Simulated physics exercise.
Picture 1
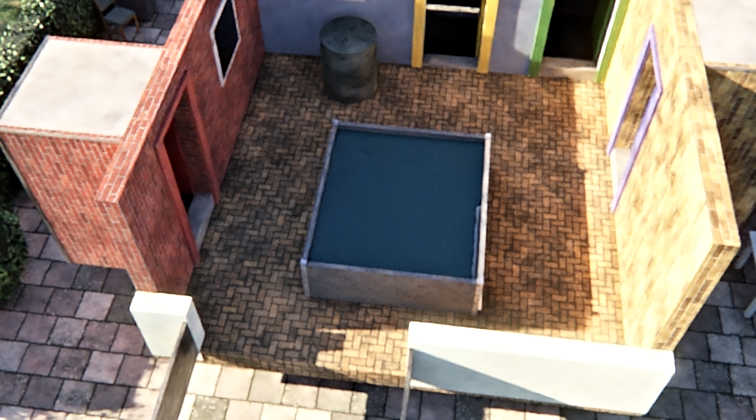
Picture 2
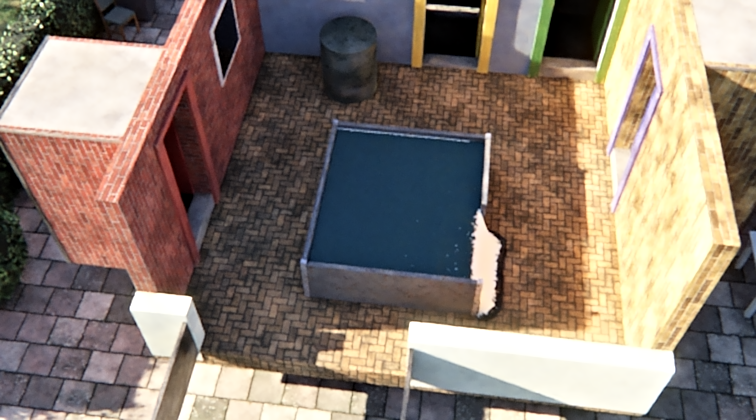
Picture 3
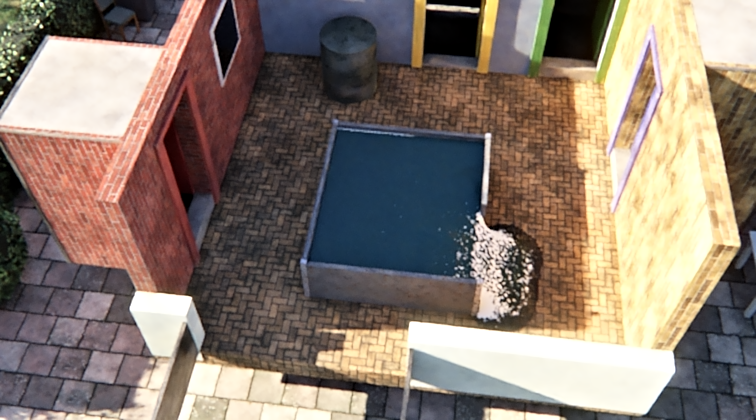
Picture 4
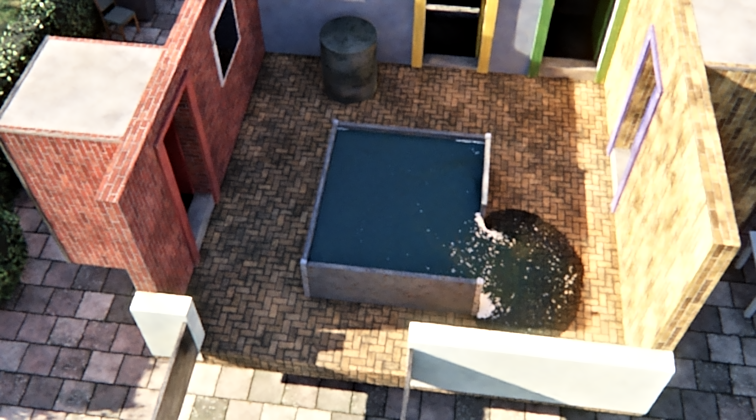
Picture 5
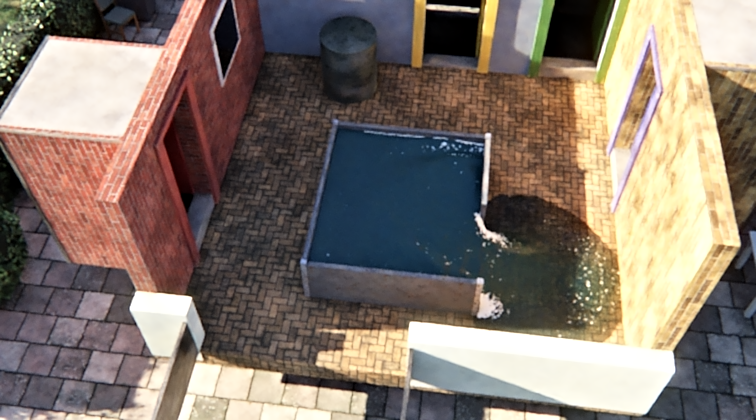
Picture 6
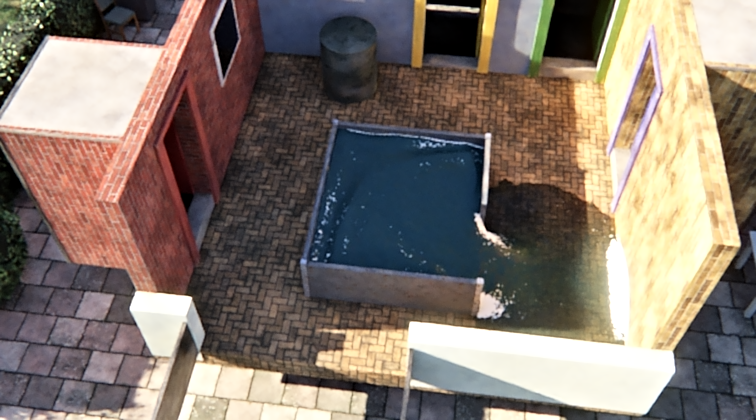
In a brick-paved court enclosed by walls, a square open tank sits full of still, dark water. The near part of its right side breaks open and water gushes out, fanning across the paving. The dark pool spreads to the foot of the right-hand wall as ripples cross the tank.
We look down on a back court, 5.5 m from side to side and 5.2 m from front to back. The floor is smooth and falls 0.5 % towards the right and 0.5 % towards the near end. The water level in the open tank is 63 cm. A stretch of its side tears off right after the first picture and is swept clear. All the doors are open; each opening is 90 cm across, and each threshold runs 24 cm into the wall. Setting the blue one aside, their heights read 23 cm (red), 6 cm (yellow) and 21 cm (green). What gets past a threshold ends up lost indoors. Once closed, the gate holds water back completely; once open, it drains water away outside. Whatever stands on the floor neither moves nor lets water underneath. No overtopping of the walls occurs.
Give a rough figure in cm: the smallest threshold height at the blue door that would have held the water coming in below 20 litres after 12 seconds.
10 cm.
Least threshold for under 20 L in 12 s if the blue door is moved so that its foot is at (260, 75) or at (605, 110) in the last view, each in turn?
8.5 and 15 cm.
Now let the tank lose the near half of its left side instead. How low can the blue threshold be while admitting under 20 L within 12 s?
Some 6.0 cm.
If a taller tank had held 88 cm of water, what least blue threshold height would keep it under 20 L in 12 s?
Roughly 15 centimetres would do it.
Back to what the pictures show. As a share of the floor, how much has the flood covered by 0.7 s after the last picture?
I'd estimate about 20 percent.
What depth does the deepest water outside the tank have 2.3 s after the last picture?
36 cm.
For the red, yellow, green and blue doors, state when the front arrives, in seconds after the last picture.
Arrival times - red: 3.4 s; yellow: 2.4 s; green: 1.5 s; blue: 0.3 s.
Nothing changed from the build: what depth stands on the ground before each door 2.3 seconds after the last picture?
Depths in cm: Red 0, yellow 1, green 22, blue 14.
Then, 0.7 s after the last picture water covers 20 % of the floor, deepest (52 cm) near (590, 379); 12 cm at the blue door, 0 litres in over its 20 cm threshold.
Then, 2.3 s after the last picture water covers 50 % of the floor, deepest (36 cm) near (620, 368); 14 cm at the blue door, 0 litres in over its 20 cm threshold.
Then, 11.3 s after the last picture water covers 95 % of the floor, deepest (14 cm) near (358, 149); 11 cm at the blue door, 0 litres in over its 20 cm threshold.
At the blue door as built, the water peaked near 14 cm, 2.3 s after the last picture.
Run again over the same 12 s with other heights there, 38 litres in over 8.5 cm, 12 litres over 11 cm. The limit of 20 litres is kept from about 10 cm up.
